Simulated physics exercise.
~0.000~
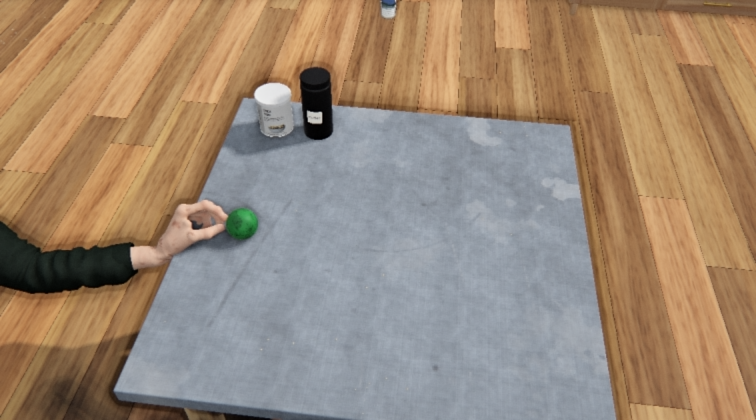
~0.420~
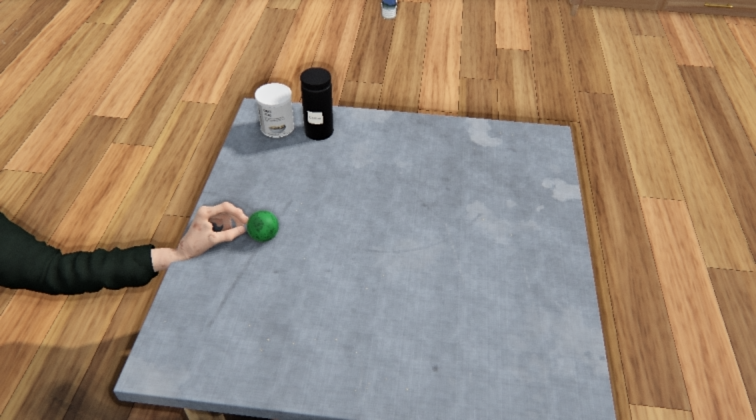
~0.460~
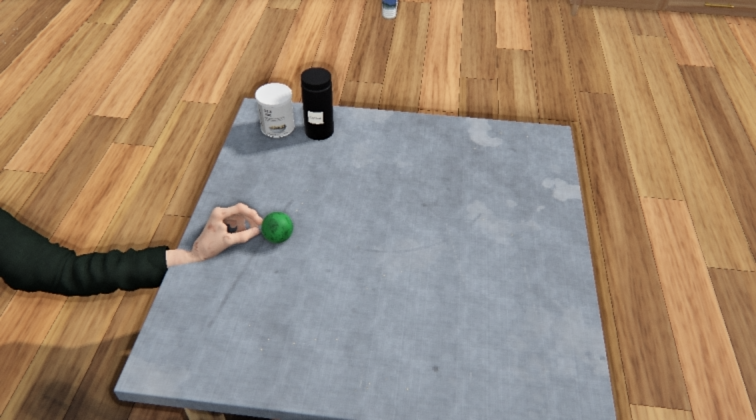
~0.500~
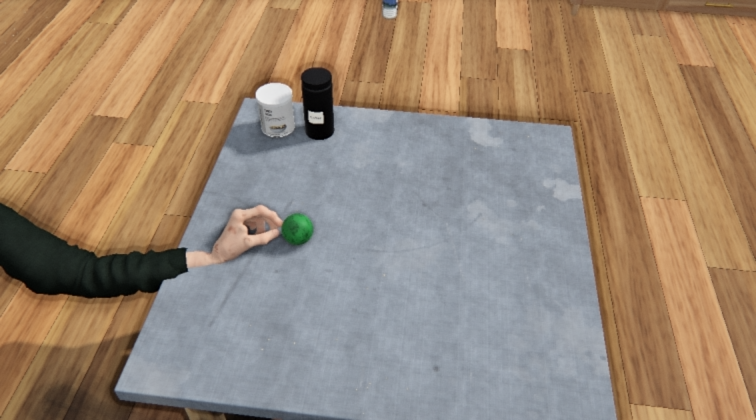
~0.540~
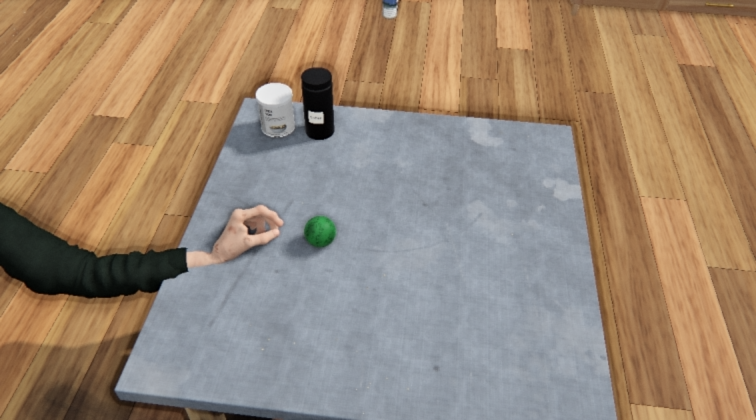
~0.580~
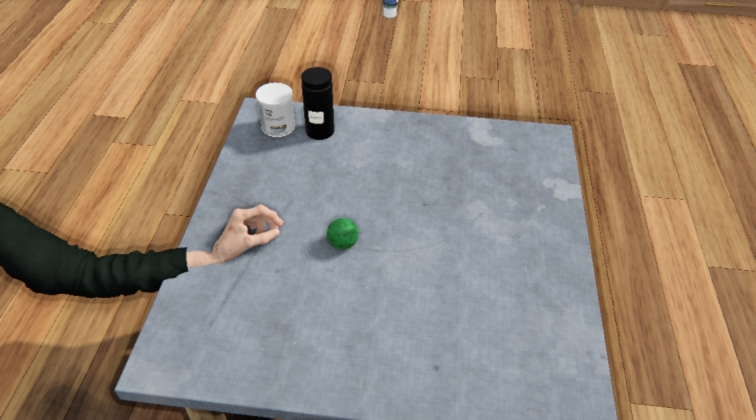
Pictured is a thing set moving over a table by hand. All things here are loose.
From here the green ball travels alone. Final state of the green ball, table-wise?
It is not on the table at the end.
Around 0.88 s, green ball displaced well along near (508, 250).
Around 1.28 s, green ball now off the table.
Finally (1.6 s), off the table, green ball.
